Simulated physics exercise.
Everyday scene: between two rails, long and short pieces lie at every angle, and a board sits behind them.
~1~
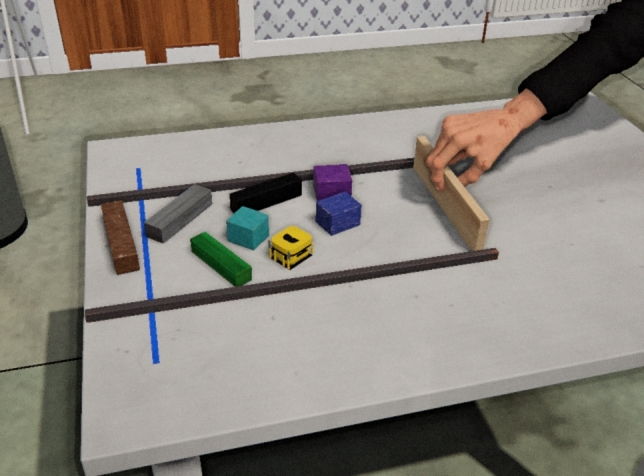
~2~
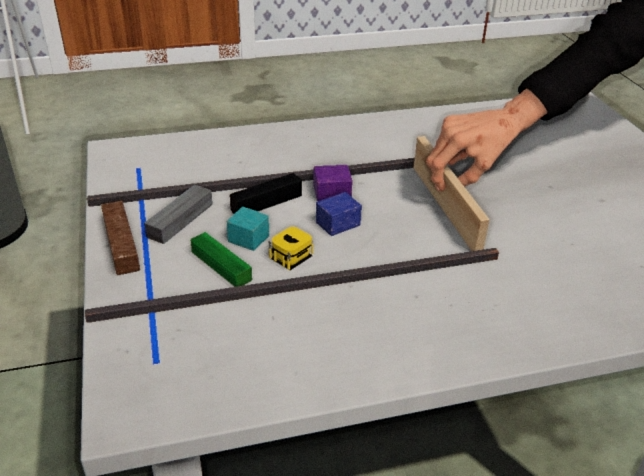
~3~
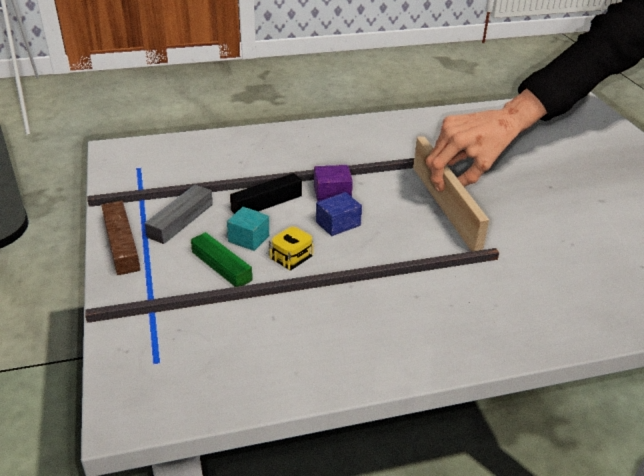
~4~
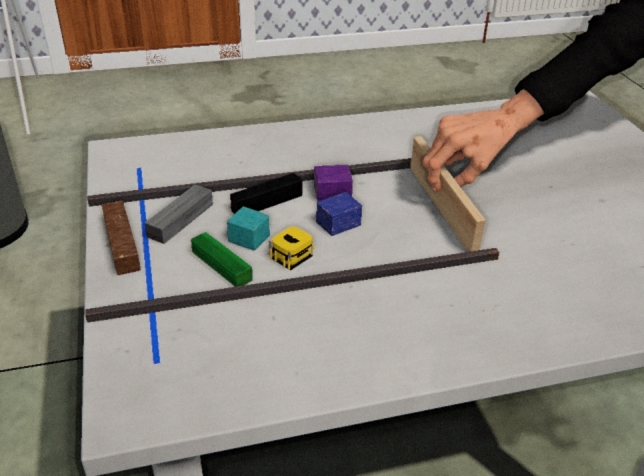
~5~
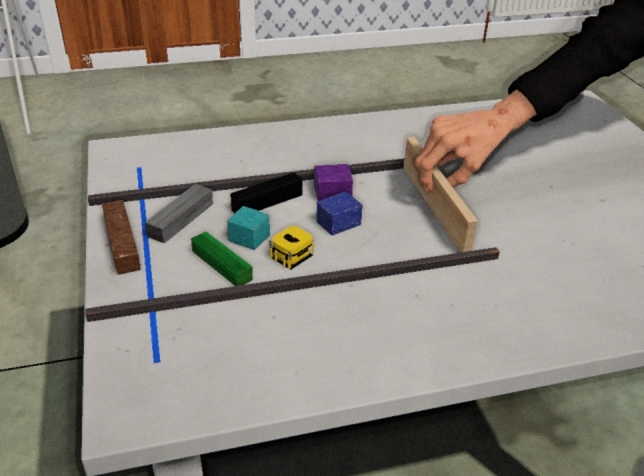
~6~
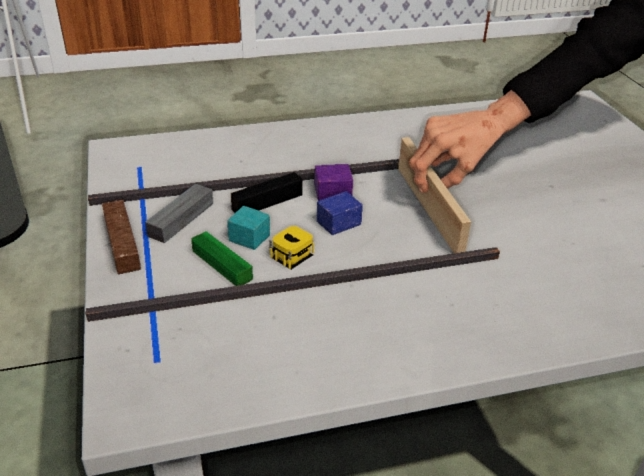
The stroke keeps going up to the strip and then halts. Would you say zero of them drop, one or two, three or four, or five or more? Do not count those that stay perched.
I'd go with three or four.
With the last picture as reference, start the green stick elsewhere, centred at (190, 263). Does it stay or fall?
Note - green stick retained.
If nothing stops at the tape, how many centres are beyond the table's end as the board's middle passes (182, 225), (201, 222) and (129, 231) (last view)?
1, 1 and 4.
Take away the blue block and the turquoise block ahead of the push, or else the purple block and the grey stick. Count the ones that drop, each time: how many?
Tally of falls: 2 for the first try, 1 for the second.
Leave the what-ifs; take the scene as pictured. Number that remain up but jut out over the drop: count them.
It comes to 2.
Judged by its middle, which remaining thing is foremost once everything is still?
Turquoise block.
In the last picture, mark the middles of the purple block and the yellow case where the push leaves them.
In the last picture the purple block sits at (124, 208) while the yellow case sits at (130, 262).
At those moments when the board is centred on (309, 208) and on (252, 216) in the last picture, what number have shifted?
Tally: 3; 7.
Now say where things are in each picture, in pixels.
Brown bar (120, 236); grey stick (180, 213); green stick (221, 259); board (448, 191); tape (146, 248), in the first frame.
Grey stick (180, 213); black stick (267, 195), in the second frame.
Green stick (221, 260); yellow case (292, 248), in the third frame.
Brown bar (120, 236); blue block (339, 214), in the fourth frame.
Grey stick (180, 212); purple block (333, 183), in the fifth frame.
Brown bar (121, 235); grey stick (181, 212); green stick (222, 259); board (431, 193); tape (147, 247), in the sixth frame.
Soon after, none off yet; brown bar at rest near (121, 235); grey stick at rest near (181, 212); green stick at rest near (222, 259).
Then, none off yet; brown bar moving near (115, 237); grey stick moved a little near (156, 213); green stick moved a little near (204, 268).
At rest, the number that fall off is three or four; fallen, black stick, grey stick and brown bar.
